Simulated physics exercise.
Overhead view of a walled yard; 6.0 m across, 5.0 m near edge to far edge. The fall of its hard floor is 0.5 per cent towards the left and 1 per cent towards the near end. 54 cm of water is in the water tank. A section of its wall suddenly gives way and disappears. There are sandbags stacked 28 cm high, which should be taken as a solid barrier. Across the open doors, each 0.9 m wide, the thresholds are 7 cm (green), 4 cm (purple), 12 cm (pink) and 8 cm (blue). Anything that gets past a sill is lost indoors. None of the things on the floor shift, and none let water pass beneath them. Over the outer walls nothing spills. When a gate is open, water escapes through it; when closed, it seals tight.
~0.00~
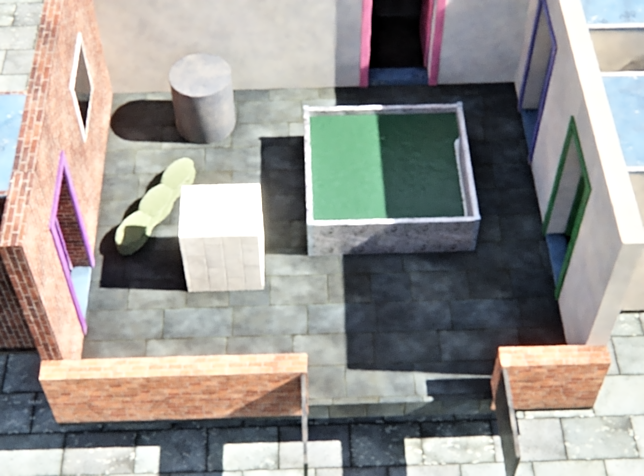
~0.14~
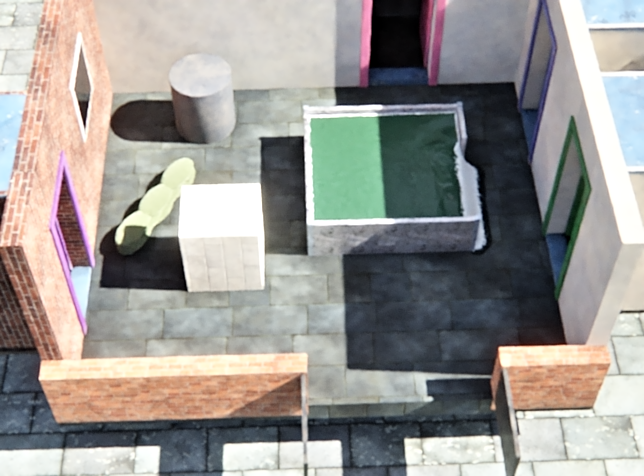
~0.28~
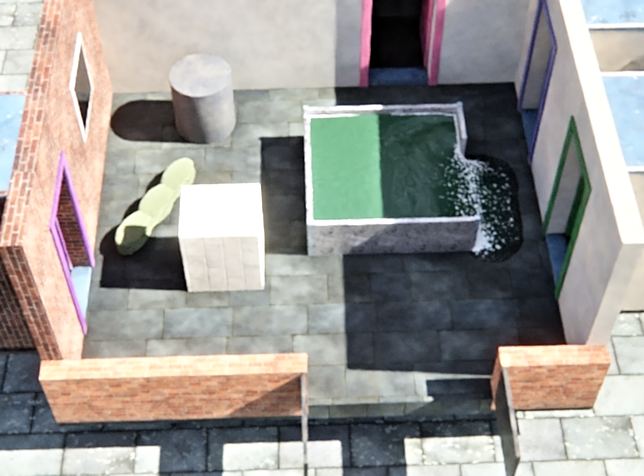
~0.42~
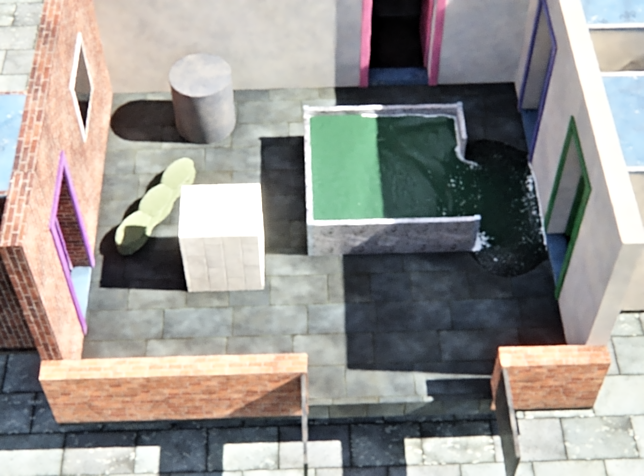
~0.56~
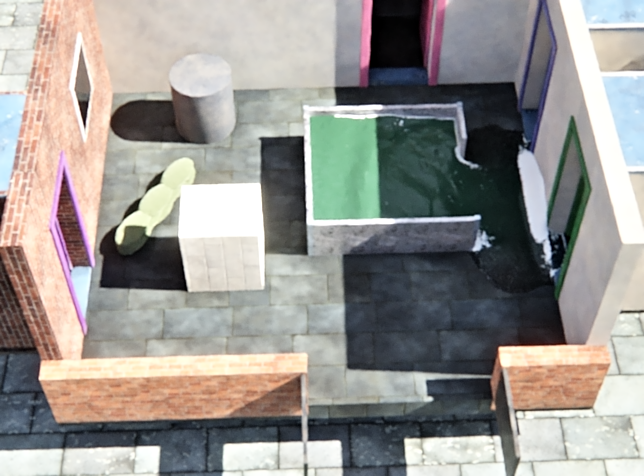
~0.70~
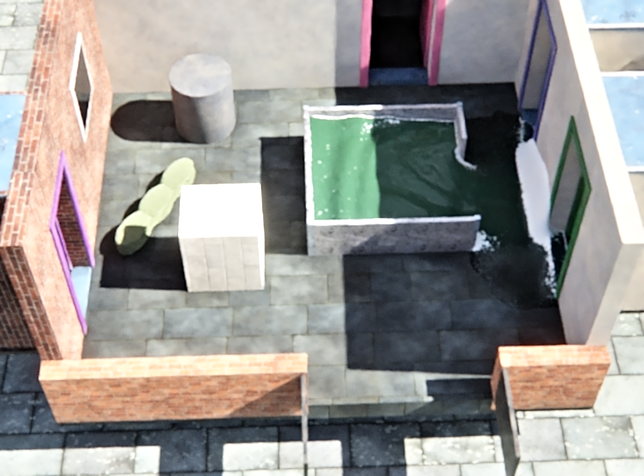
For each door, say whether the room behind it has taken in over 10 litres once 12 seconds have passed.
Green door: Beyond the allowance, purple door: Beyond the allowance, pink door: Within the allowance, blue door: Beyond the allowance.
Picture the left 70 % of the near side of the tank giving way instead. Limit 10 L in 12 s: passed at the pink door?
Well, at pink it would be too little.
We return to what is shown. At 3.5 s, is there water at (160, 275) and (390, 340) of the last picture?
I'd call them spared and then drenched.
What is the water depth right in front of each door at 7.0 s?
Centimetres: Green 9 / purple 6 / pink 6 / blue 8.
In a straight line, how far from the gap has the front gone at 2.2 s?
Distance: Approx. 2.8 m.
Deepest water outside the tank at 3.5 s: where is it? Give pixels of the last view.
Close to pixel (560, 379).
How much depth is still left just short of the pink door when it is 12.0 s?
The depth there is near 3.0 cm.
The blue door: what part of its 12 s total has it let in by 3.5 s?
Roughly 70%.
After 1.4 s water covers 15 % of the floor and is deepest (42 cm) near (528, 215); green door 24 cm at the sill, 47 L in, purple door not reached, pink door not reached, blue door 14 cm at the sill, 5 L in.
After 2.2 s water covers 25 % of the floor and is deepest (34 cm) near (557, 366); green door 22 cm at the sill, 130 L in, purple door not reached, pink door 9 cm at the sill, 0 L in, blue door 14 cm at the sill, 18 L in.
After 3.5 s water covers 50 % of the floor and is deepest (24 cm) near (560, 379); green door 14 cm at the sill, 203 L in, purple door not reached, pink door 10 cm at the sill, 0 L in, blue door 11 cm at the sill, 34 L in.
After 7.0 s water covers 90 % of the floor and is deepest (13 cm) near (235, 116); green door 9 cm at the sill, 245 L in, purple door 6 cm at the sill, 8 L in, pink door 6 cm at the sill, 1 L in, blue door 8 cm at the sill, 49 L in.
After 12.0 s water covers 95 % of the floor and is deepest (10 cm) near (78, 394); green door 4 cm at the sill, 248 L in, purple door 8 cm at the sill, 46 L in, pink door 3 cm at the sill, 1 L in, blue door 4 cm at the sill, 49 L in.
